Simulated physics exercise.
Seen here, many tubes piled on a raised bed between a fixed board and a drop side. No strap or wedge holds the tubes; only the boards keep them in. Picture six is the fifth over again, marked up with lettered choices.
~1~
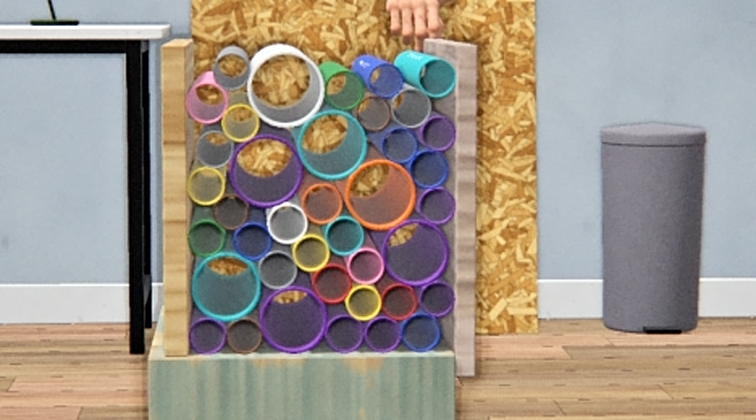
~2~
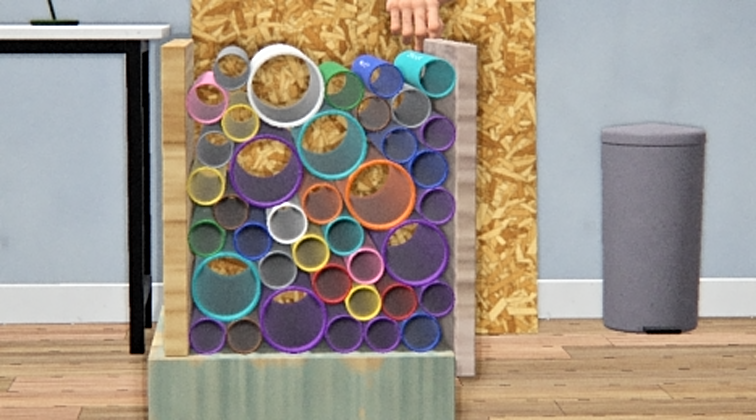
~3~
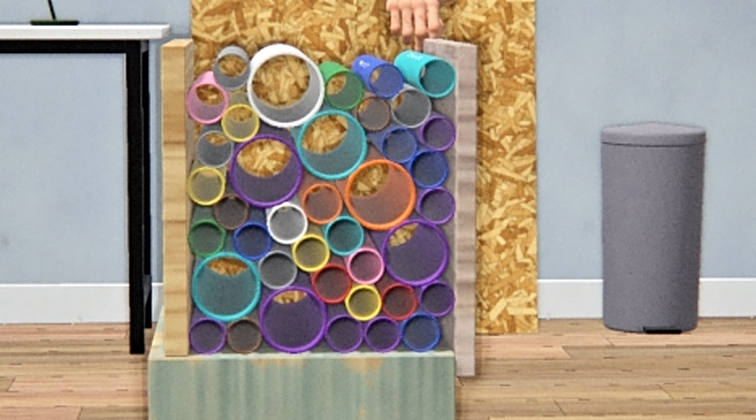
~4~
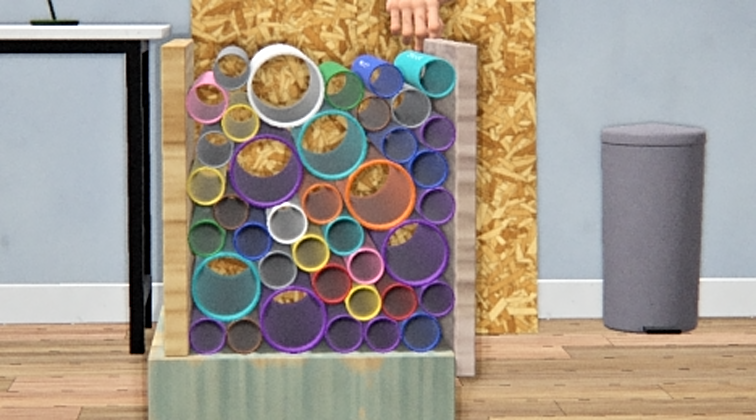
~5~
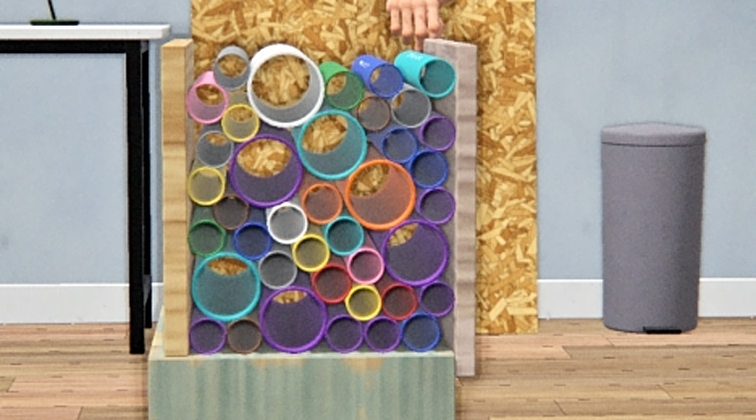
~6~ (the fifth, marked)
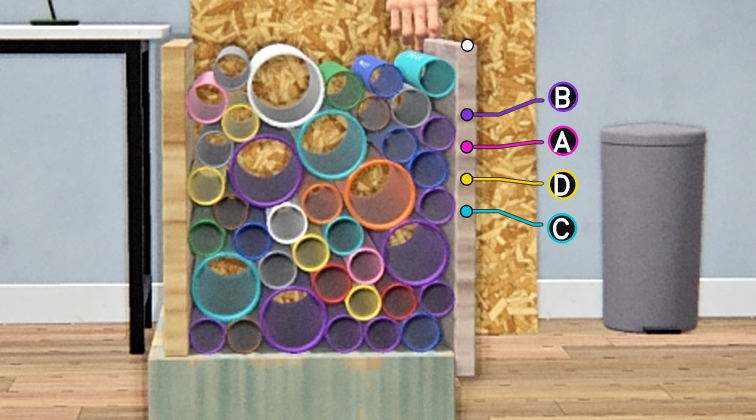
At first, a stack of colourful tubes of different sizes sits between two upright boards on a pale green block, with a hand resting at the top of the right board. Nothing visibly moves after that, and the hand, boards and tubes keep their places throughout.
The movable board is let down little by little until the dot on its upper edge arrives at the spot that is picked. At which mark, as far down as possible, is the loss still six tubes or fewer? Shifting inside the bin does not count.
C is the limit.
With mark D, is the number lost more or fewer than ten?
It loses fewer than ten.
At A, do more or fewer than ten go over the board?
Fewer than ten.
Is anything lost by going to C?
At C: Yes.
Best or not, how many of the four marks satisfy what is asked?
Four of the four.
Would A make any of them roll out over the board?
Yes.
On the marked copy, A at (467, 147); B at (467, 115); C at (467, 211); D at (467, 179); the white dot at (468, 45).
Taking C. A third of the way, top of the board (456, 123).
Two thirds of the way, top of the board (455, 209).
When it is over, top of the board (455, 211), five out over the board.
As for the rest, A one out over the board; B none out over the board; D four out over the board.
